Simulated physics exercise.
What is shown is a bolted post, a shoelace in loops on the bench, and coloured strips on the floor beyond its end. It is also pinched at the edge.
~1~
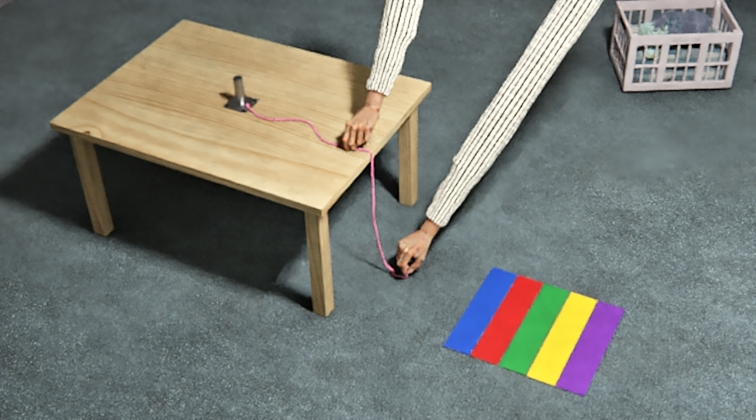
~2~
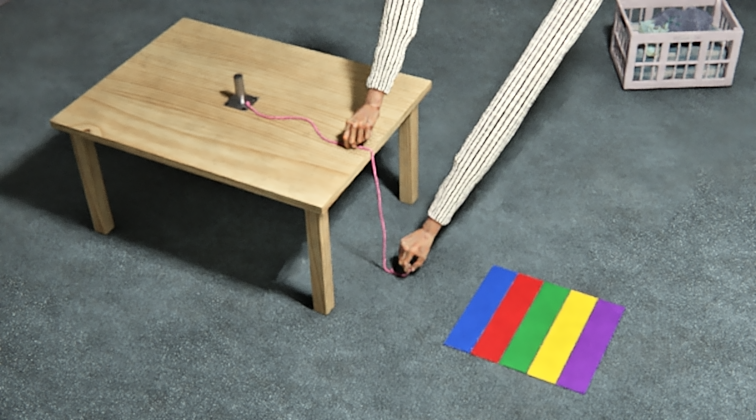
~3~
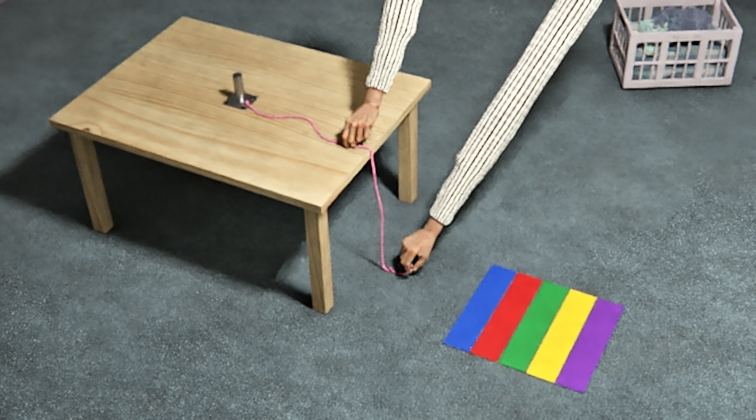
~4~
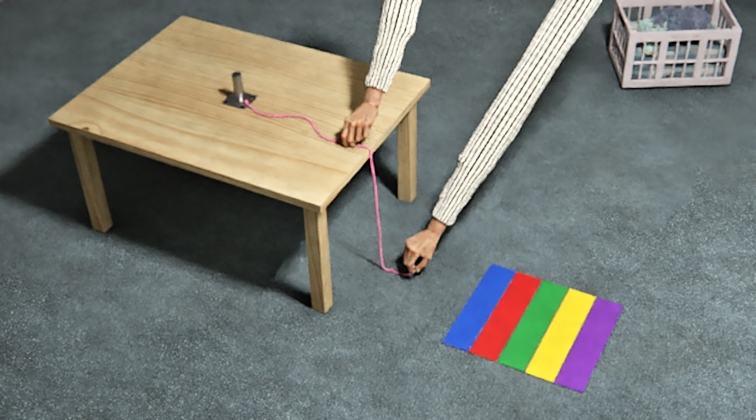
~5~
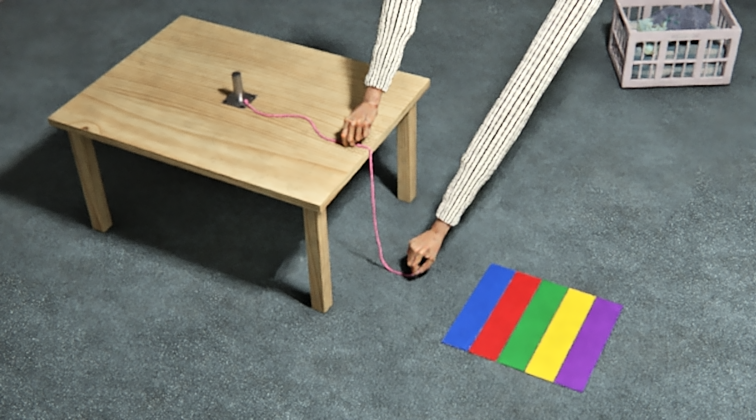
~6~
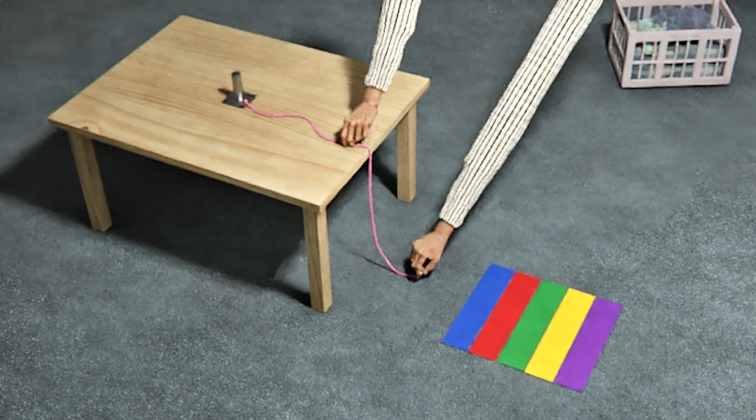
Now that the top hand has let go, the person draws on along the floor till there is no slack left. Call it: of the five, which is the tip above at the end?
The red strip.
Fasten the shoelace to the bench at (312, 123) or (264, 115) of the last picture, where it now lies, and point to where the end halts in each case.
Try one gives (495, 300); try two gives (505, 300).
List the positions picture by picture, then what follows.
The first picture shows end (408, 271); blue (465, 335); red (493, 345); green (520, 355); yellow (549, 365); purple (578, 375).
The second picture shows end (410, 270); shoelace through (260, 115) (310, 121) (346, 145) (375, 176) (382, 220) (384, 263).
The third picture shows end (412, 270).
The fourth picture shows end (415, 270); shoelace through (258, 113) (308, 120) (344, 143) (373, 174) (378, 218) (381, 261).
The fifth picture shows end (418, 271).
The sixth picture shows end (422, 273); shoelace through (258, 112) (308, 119) (344, 143) (370, 173) (372, 216) (386, 260).
Soon after, end near (466, 287); short of the strips.
Then, end near (492, 296); over blue.
At full stretch, end near (506, 301); over red. It gets as far as the red strip.
